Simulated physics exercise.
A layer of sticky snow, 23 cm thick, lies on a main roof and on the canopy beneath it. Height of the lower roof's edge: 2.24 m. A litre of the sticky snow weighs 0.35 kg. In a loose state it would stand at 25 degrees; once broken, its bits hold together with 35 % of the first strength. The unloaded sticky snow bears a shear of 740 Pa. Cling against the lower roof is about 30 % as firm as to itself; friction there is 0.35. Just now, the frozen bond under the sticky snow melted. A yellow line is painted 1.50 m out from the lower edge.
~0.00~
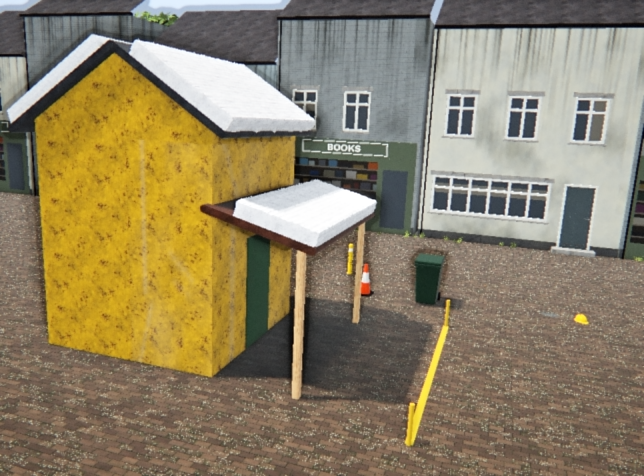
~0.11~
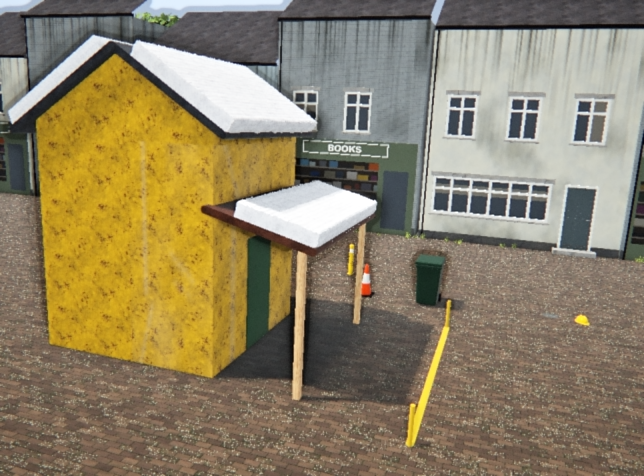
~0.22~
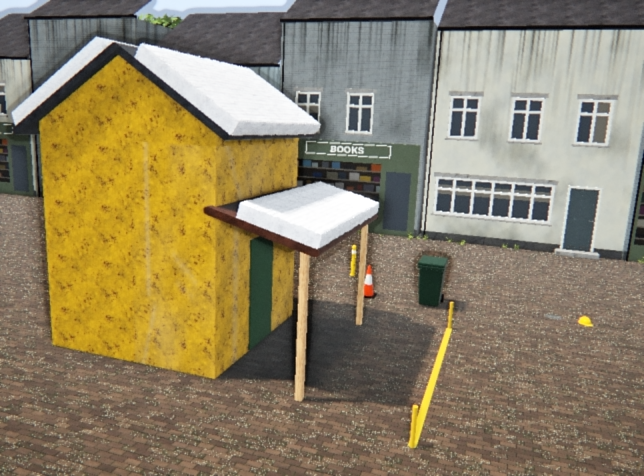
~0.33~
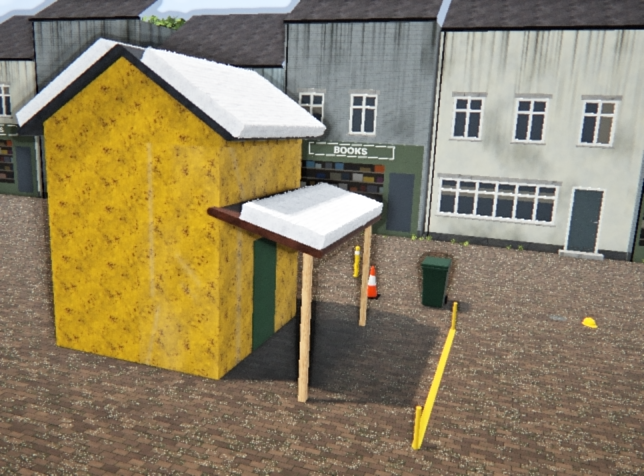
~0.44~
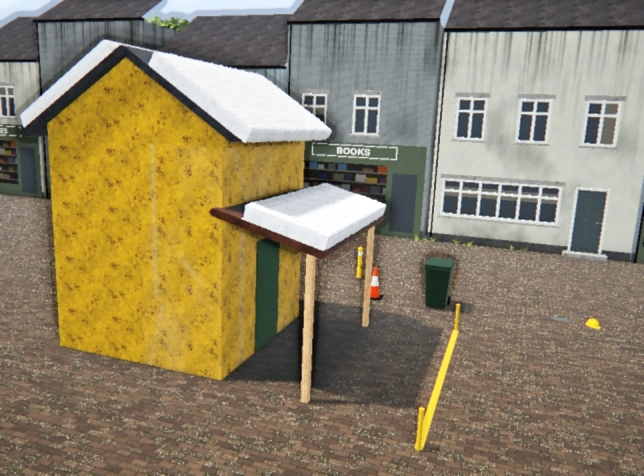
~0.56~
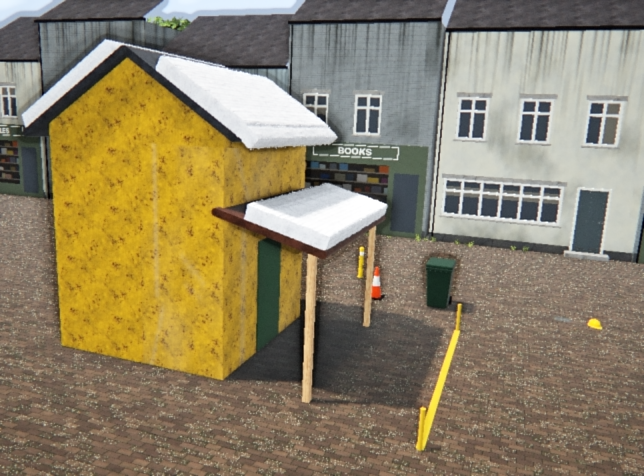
In a cobbled street before a bookshop and a pale building, a thick white layer of snow on a small yellow building's main roof slides slightly toward the snow-topped canopy below, edging past the eave and starting to crack.
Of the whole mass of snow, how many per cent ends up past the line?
10 %.
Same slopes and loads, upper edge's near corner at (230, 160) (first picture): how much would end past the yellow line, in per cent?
Roughly 0 %.
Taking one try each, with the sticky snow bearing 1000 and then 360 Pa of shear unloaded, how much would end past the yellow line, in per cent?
About 3 % first, about 30 % second.
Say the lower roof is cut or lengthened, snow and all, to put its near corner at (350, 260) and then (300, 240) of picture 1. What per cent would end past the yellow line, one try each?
Respectively 7 % and 20 %.
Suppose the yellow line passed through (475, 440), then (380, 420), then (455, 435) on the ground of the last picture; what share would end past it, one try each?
In order, some 1, 35 and 3 percent would end past it.
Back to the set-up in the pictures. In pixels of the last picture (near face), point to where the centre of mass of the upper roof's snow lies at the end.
The middle sits at about (370, 372).
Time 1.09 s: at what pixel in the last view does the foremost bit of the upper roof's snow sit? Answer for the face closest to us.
(291, 216) or thereabouts.
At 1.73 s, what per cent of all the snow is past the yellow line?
0 percent.
After 1.09 s, none is below the lower edge and 0 % is past the line.
After 1.73 s, none is below the lower edge and 0 % is past the line.
After 2.36 s, 52 % is below the lower edge and 3 % is past the line.
After 3.00 s, 65 % is below the lower edge and 10 % is past the line.
After 3.70 s, 65 % is below the lower edge and 10 % is past the line.
